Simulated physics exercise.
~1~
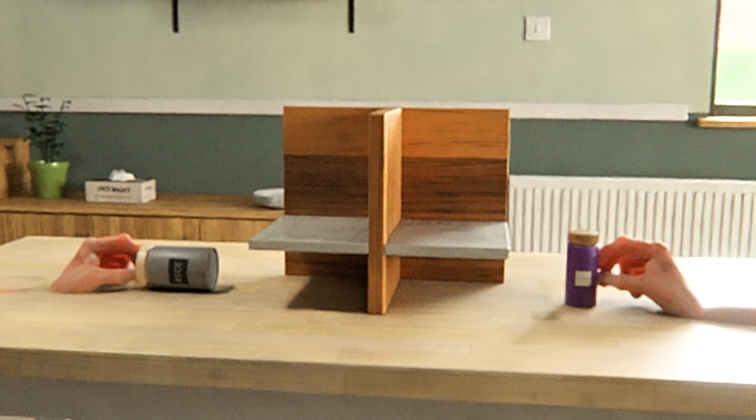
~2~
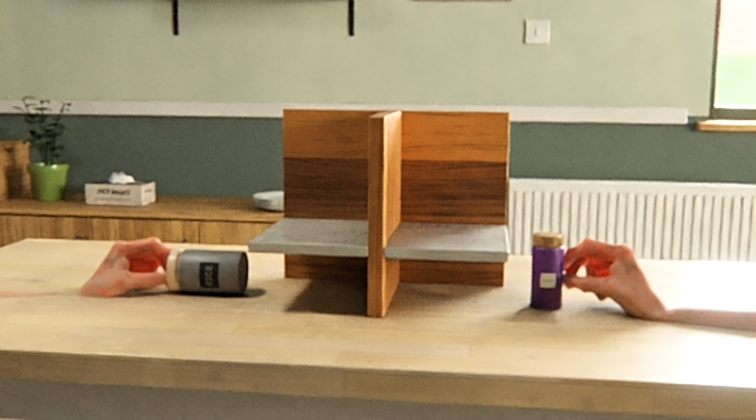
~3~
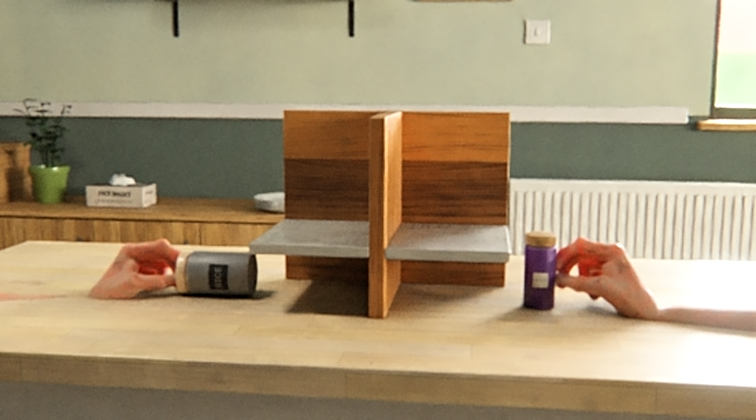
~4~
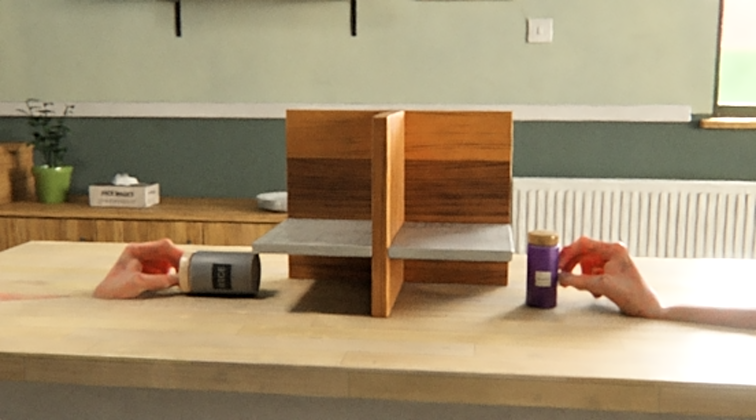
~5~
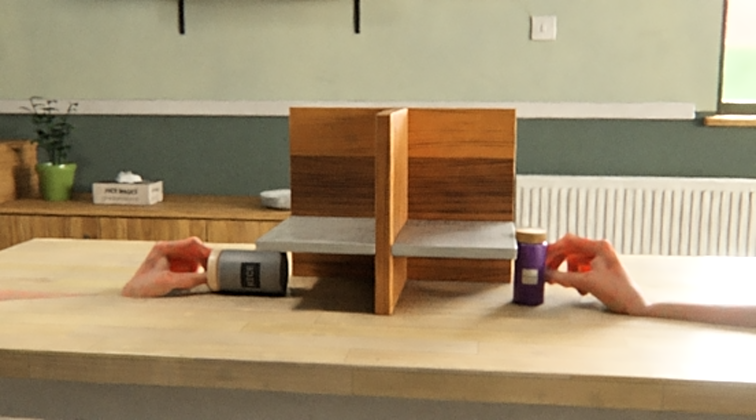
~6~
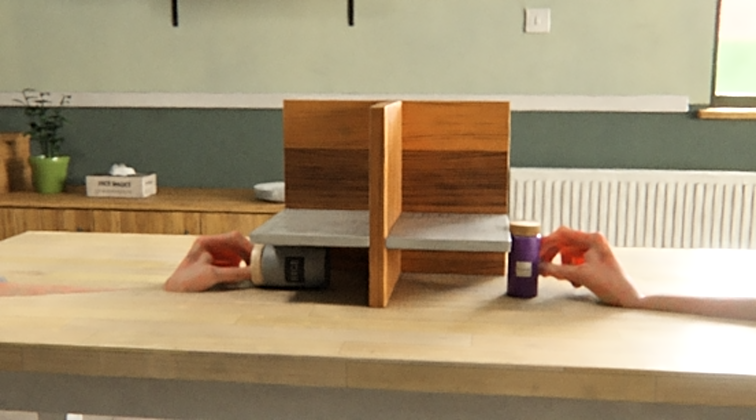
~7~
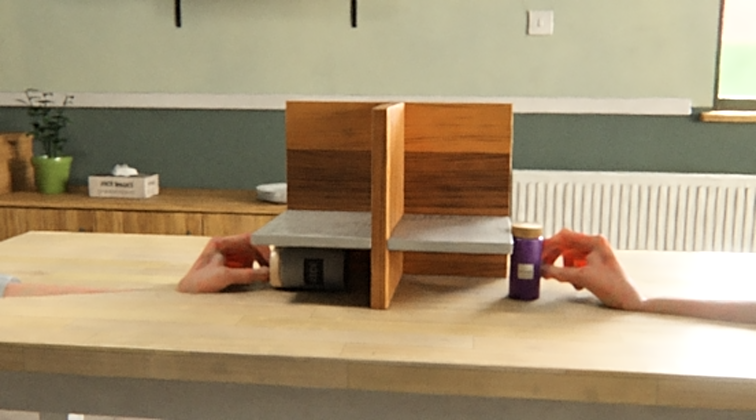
On a wooden table, hands sliding a grey jar on its side under a shelf and an upright purple shaker stopping at its edge.
